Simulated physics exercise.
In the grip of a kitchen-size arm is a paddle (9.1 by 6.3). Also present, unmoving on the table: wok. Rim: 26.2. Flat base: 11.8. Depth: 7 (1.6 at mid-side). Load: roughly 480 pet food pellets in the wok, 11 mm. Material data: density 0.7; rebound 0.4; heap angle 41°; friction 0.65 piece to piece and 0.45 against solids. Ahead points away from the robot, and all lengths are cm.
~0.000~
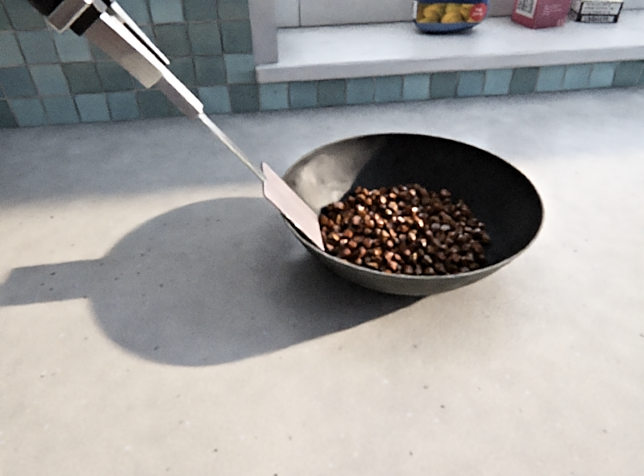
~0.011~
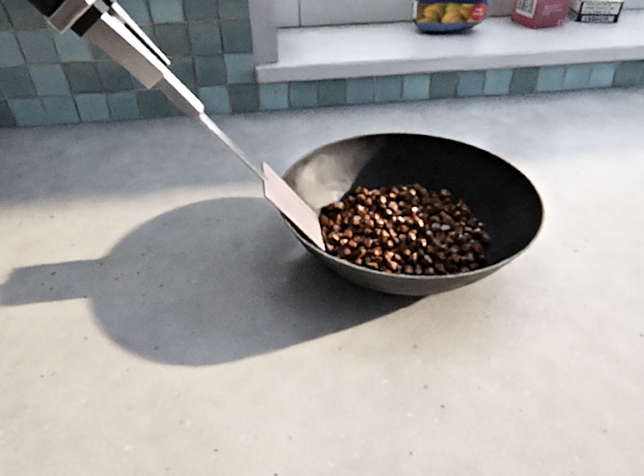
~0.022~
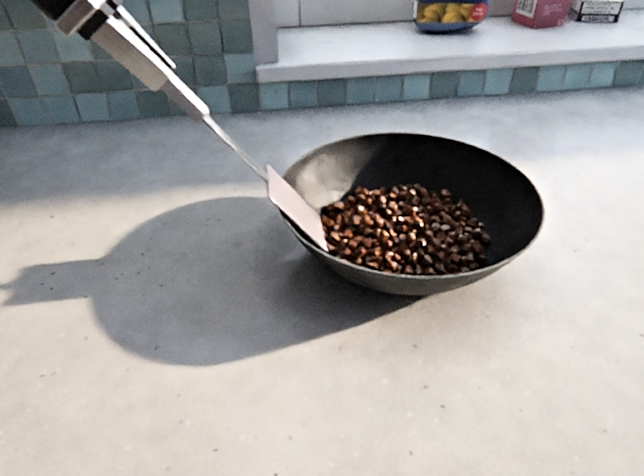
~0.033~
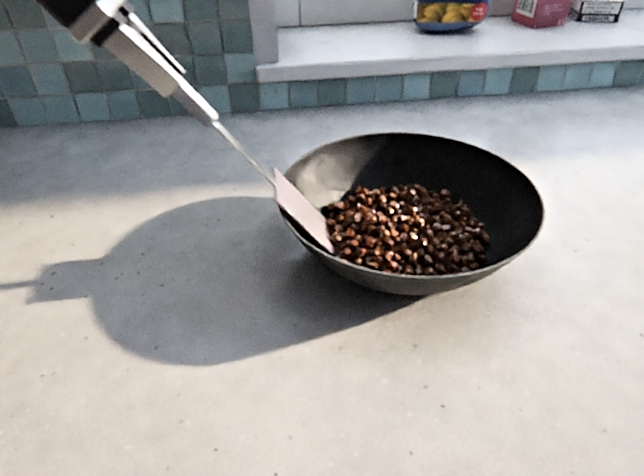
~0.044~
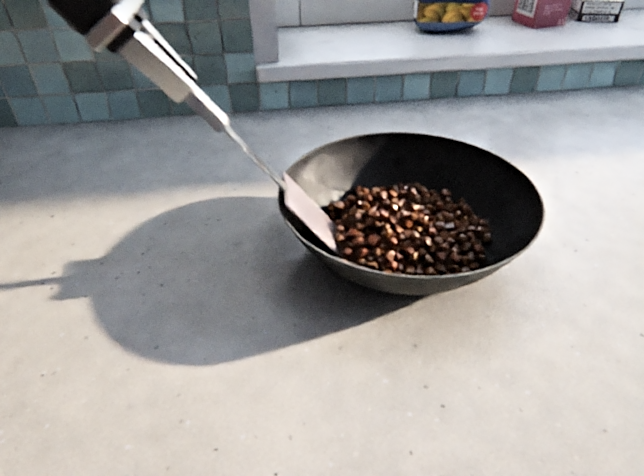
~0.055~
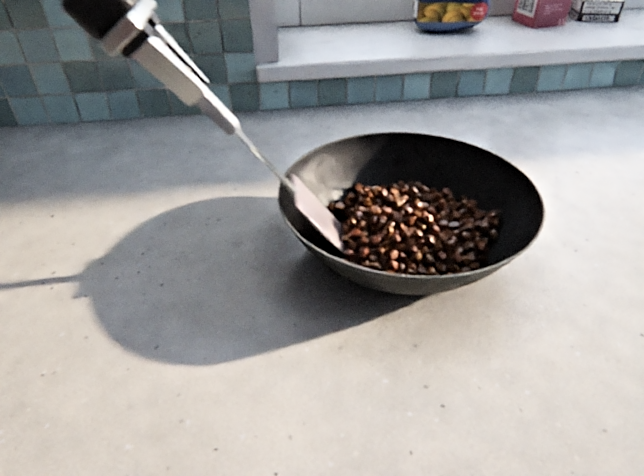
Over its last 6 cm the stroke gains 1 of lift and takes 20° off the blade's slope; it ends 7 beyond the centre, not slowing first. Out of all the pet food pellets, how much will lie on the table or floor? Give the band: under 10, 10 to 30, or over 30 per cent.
Under 10 per cent.
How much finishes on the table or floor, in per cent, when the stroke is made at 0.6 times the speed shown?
0 %.
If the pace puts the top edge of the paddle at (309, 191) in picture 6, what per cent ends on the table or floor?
Near 10 in a hundred.
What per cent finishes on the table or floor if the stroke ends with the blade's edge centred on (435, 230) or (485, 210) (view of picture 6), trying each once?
I'd say some 0 per cent, then some 20 per cent.
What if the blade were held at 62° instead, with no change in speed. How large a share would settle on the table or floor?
In that case, around 5 percent would end up on the table or floor.
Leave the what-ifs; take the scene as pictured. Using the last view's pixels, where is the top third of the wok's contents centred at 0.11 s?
Around (442, 215).
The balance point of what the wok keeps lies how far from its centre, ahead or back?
Ahead, by about 4.5 cm.
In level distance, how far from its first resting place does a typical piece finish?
Roughly 4 centimetres.
After 0.11 s, sloping 54°, highest piece 8 above the table; 479 in the wok.
After 0.17 s, sloping 47°, highest piece 10 above the table; 477 in the wok, 2 on the blade or in flight.
After 0.40 s, sloping 34°, highest piece 7 above the table; 470 in the wok, 9 on the table or floor.
After 1.45 s, sloping 34°, highest piece 7 above the table; 470 in the wok, 9 on the table or floor.
At rest, 470 in the wok, 9 on the table or floor. That is 2 % on the table or floor.
